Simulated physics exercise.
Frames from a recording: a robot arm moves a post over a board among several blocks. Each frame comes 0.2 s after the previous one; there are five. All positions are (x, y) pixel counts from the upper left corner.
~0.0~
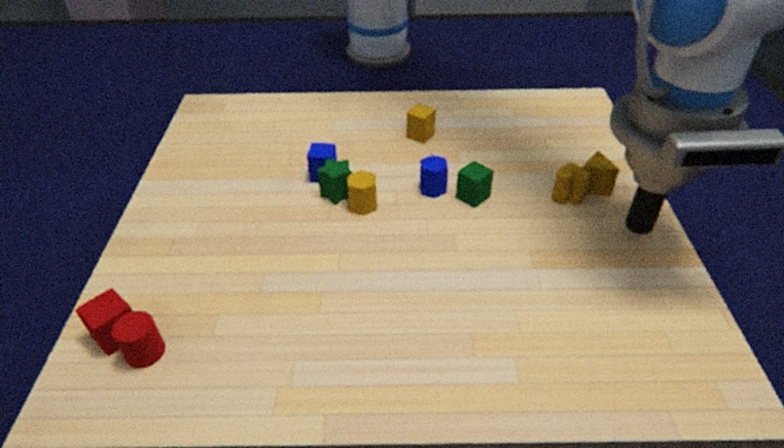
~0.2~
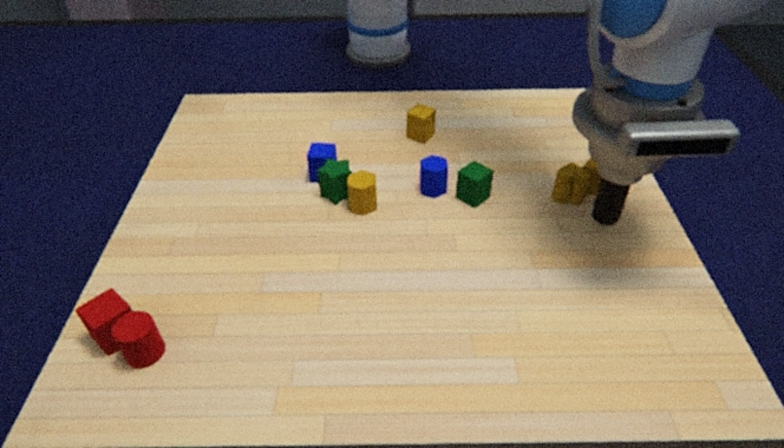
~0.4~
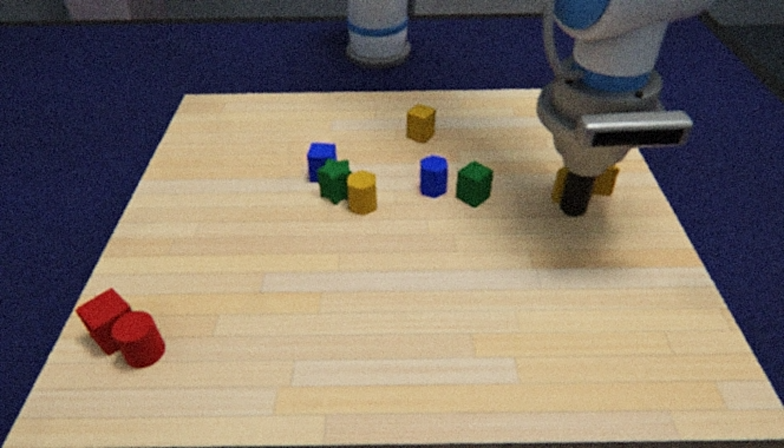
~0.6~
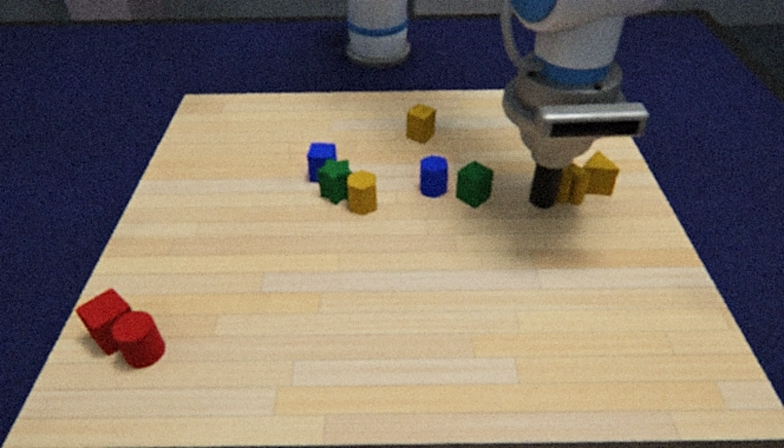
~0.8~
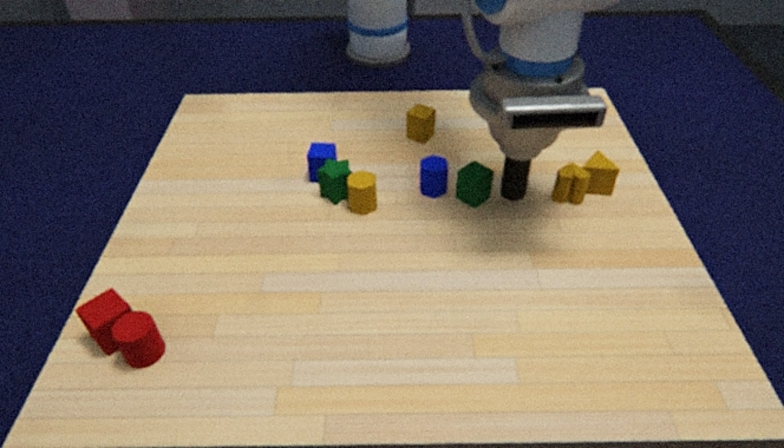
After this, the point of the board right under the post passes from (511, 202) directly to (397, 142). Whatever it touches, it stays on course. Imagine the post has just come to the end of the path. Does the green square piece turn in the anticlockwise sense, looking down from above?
Yes, I think so.
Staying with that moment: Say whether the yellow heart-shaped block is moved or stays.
That block will keep its spot.
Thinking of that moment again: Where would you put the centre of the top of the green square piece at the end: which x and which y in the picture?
For the centre of its top, I'd go with (457, 165).
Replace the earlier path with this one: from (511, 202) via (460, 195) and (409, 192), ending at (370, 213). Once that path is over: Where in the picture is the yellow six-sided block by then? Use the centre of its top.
So, by the moment the path ends, you'll find the top centre of the yellow six-sided block at (341, 185).
The first path, step by step. One third of the way, post (471, 172); blue six-sided block (426, 164), turned 15° clockwise; green square piece (457, 165), turned 85° anticlockwise.
Two thirds of the way, post (431, 152); blue six-sided block (425, 164), turned 15° clockwise; green square piece (457, 165), turned 90° anticlockwise.
At the end, post (397, 135); yellow square piece unmoved; blue six-sided block (425, 164), turned 15° clockwise; green square piece (457, 165), turned 90° anticlockwise; yellow heart-shaped block unmoved.
